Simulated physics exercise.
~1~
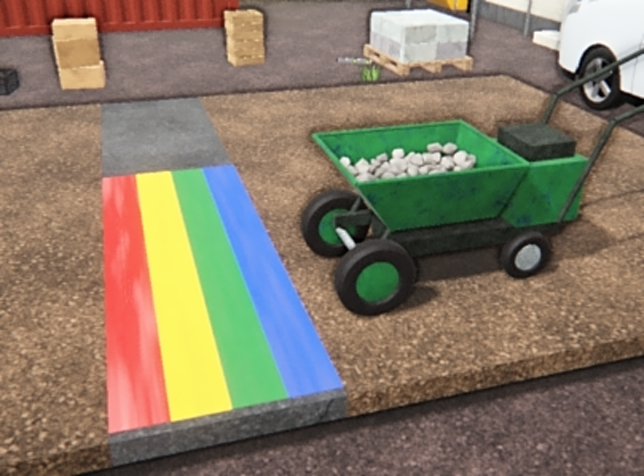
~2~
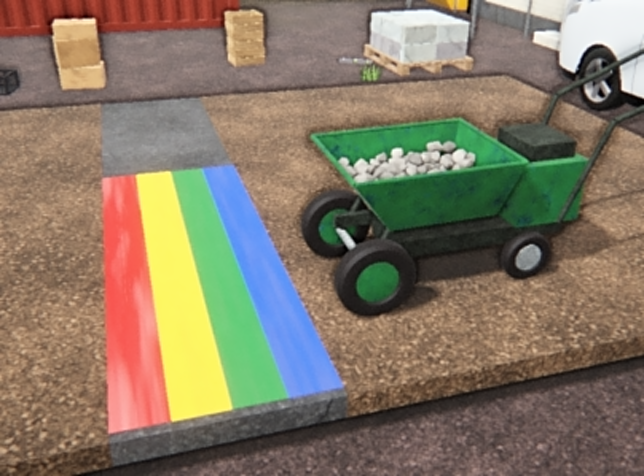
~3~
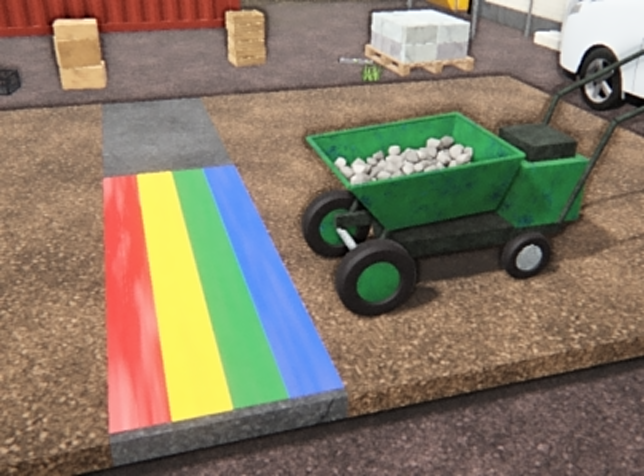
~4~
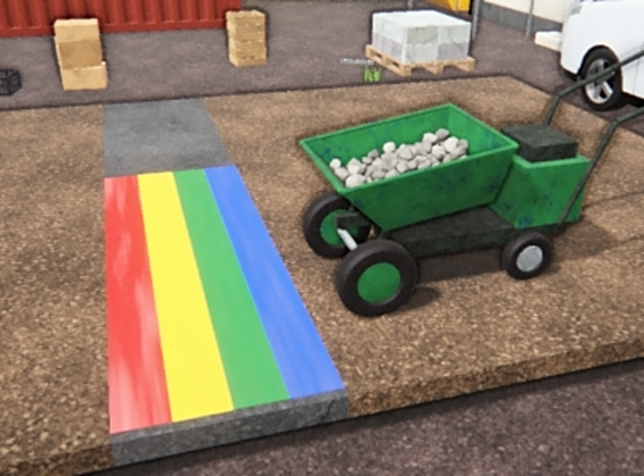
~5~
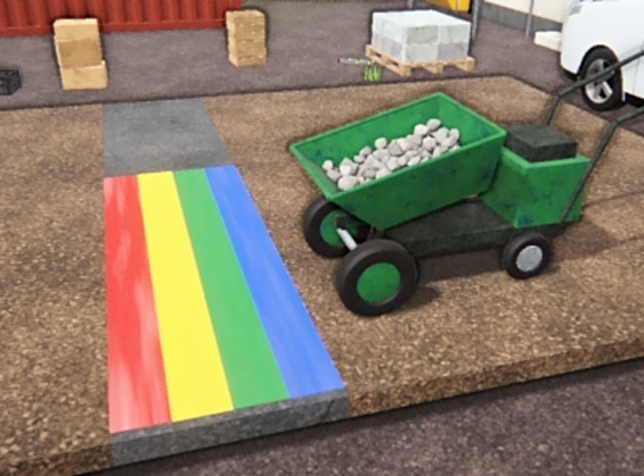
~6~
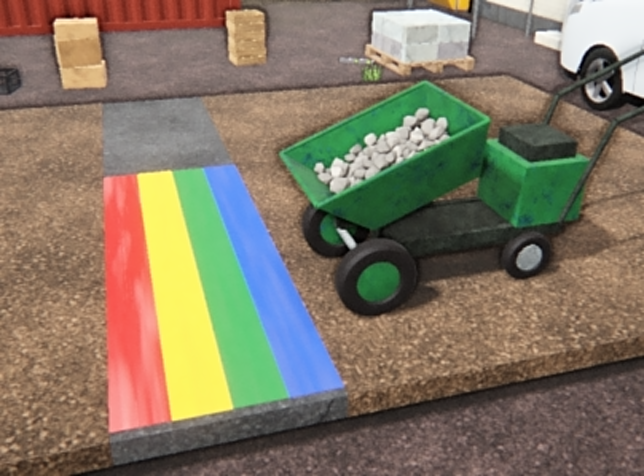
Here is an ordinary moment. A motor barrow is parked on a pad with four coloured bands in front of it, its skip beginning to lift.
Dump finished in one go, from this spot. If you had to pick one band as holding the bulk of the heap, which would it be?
I would pick green.
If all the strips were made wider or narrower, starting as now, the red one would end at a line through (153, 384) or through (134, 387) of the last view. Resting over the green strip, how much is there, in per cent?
Shares: Near 30 %; near 40 %.
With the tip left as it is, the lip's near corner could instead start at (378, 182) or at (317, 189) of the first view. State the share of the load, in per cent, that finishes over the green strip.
Some 40 in a hundred, then some 20 in a hundred.
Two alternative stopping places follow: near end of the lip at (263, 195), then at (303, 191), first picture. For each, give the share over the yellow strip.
20 and 50 in a hundred, in that order.
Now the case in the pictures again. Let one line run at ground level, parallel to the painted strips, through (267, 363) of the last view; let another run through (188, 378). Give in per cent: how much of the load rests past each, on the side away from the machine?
Around 70 per cent for the first, and 20 per cent for the second.
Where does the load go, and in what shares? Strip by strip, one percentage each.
Blue strip 5 %, green strip 45 %, yellow strip 25 %, red strip 10 %.
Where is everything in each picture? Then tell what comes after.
The first frame shows lip of the skip at (357, 184), level; top of the load at (427, 171), broken stones; blue strip at (299, 353); green strip at (248, 362); yellow strip at (193, 372); red strip at (137, 382).
The second frame shows lip of the skip at (356, 185), tipped barely; top of the load at (426, 170).
The third frame shows lip of the skip at (350, 188), tipped barely; top of the load at (444, 160).
The fourth frame shows lip of the skip at (342, 192), tipped a little; top of the load at (434, 165).
The fifth frame shows lip of the skip at (330, 198), tipped clearly; top of the load at (429, 147).
The sixth frame shows lip of the skip at (318, 206), tipped clearly; top of the load at (429, 150); blue strip at (300, 353); green strip at (248, 362); yellow strip at (194, 372); red strip at (138, 382).
Soon after the last picture, skip tipped steeply; all in the skip.
A little later, skip tipped right over; about two thirds in the skip; about a quarter over the green strip; a small part over the yellow strip; a stray few over the red strip.
Later still, skip tipped right over; a small part in the skip; a small part over the blue strip; about half over the green strip; about a quarter over the yellow strip; a small part over the red strip; a stray few off the paint.
At rest, skip tipped right over; a small part in the skip; a small part over the blue strip; about half over the green strip; about a quarter over the yellow strip; a small part over the red strip; a stray few off the paint.
